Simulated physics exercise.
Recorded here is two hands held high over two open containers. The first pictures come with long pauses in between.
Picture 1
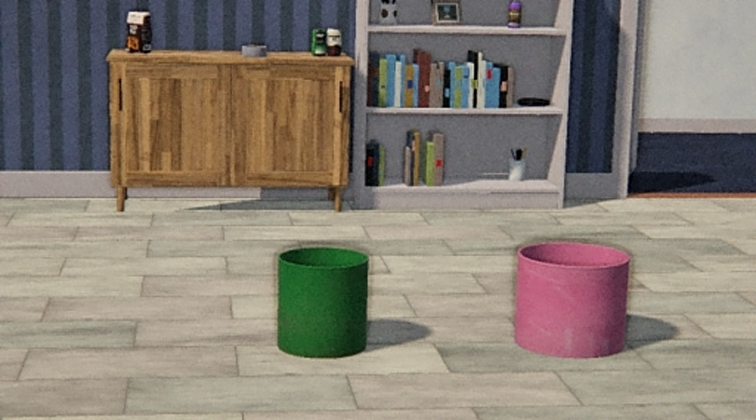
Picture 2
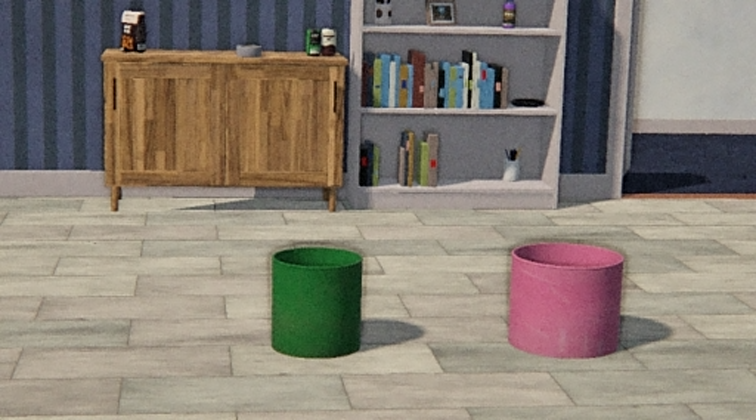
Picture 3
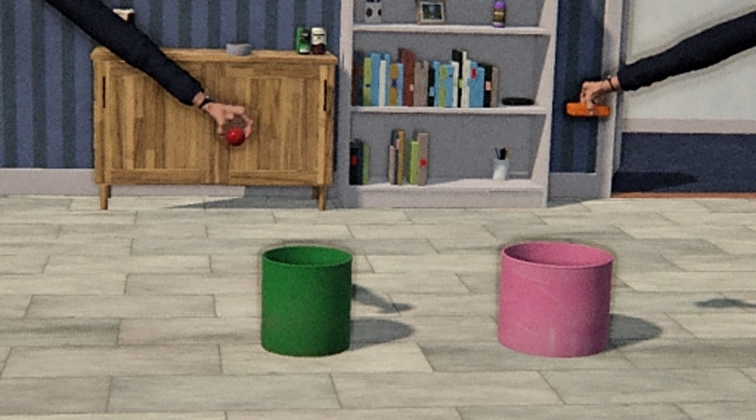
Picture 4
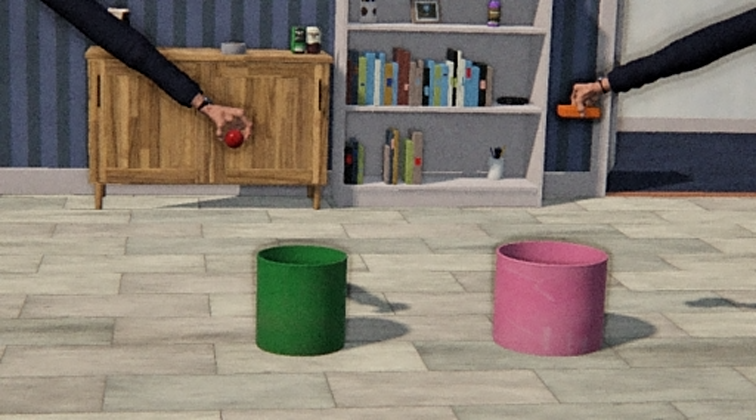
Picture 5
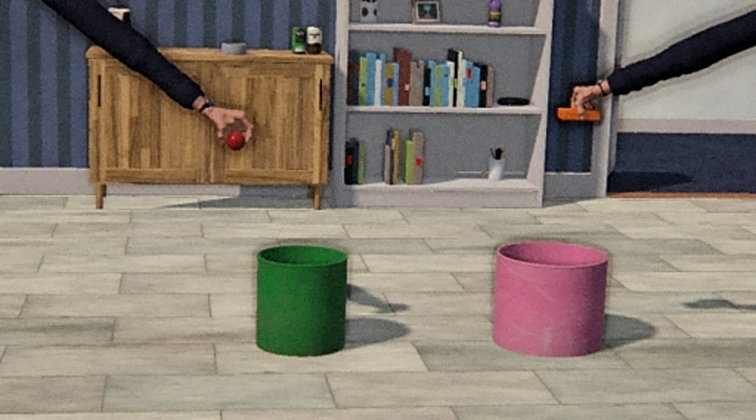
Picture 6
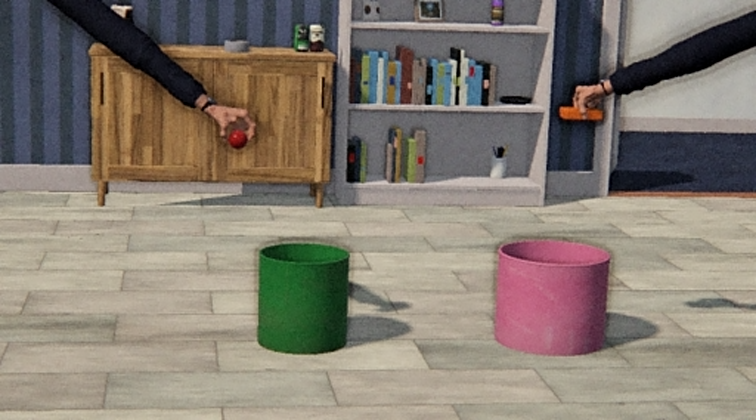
Two hands came into view above a green bin and a pink bucket, the left one holding a small red tomato and the right one an orange sponge, and both stayed nearly still.
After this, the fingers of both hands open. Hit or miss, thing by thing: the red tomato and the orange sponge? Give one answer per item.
Red tomato: Miss; orange sponge: Hit.
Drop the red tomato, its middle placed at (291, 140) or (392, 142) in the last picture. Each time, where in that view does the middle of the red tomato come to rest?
You'd find it finishing close to (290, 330) in the first case and (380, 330) in the second.
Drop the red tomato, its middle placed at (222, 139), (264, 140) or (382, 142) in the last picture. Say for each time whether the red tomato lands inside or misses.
Result log, red tomato: Winds up out / winds up within / winds up out.
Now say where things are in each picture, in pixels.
Right bucket (571, 299), in the first frame.
Left bin (317, 302), in the second frame.
Still on the way; red tomato (236, 137); right bucket (555, 298), in the third frame.
Still on the way; orange sponge (579, 112); left bin (301, 299), in the fourth frame.
Still on the way; red tomato (236, 141); right bucket (550, 298), in the fifth frame.
In place, still held; red tomato (238, 139); orange sponge (581, 114); left bin (303, 298), in the sixth frame.
Then, 0.20 s on from there, red tomato on its way down near (237, 183); orange sponge on its way down near (579, 156).
Then, 0.32 s on from there, red tomato on its way down near (236, 269); orange sponge on its way down near (573, 240).
In the end, the red tomato ends up outside, near (235, 333); the orange sponge drops into the container, near (567, 333).
